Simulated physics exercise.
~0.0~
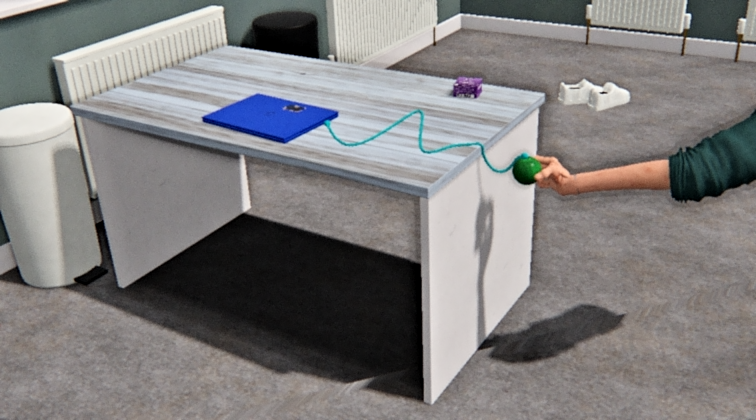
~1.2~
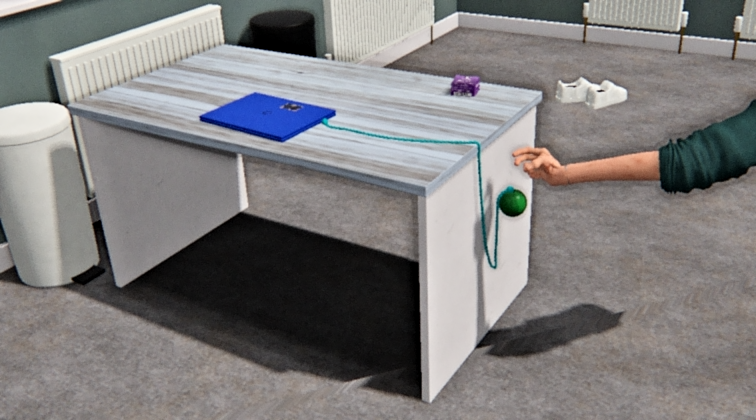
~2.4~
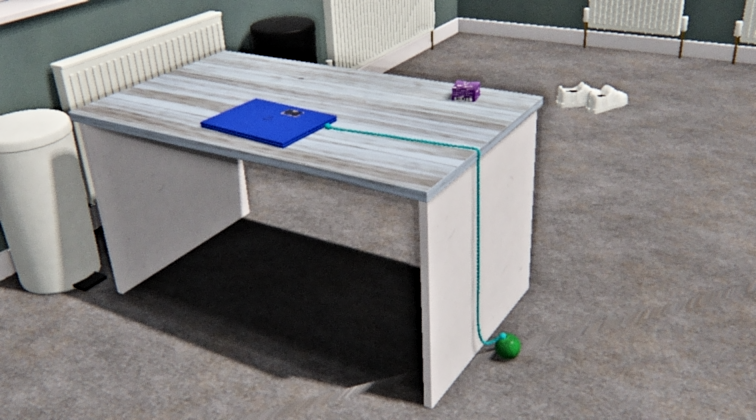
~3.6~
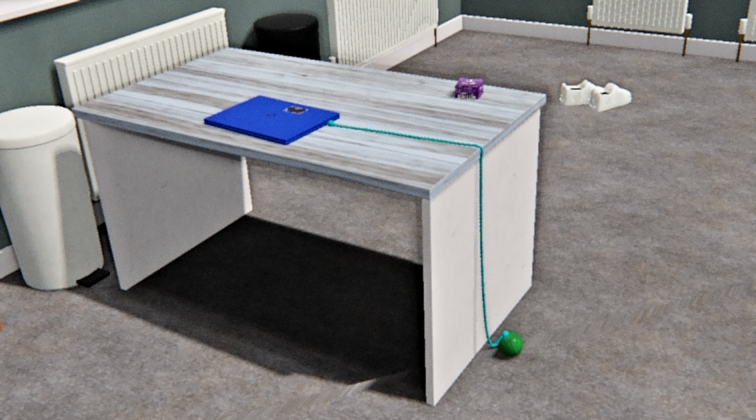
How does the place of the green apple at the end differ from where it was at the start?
At the start the green apple was held in a hand just past the right end of the desk, near the height of the top. By the end it was down on the floor beside the foot of the desk.
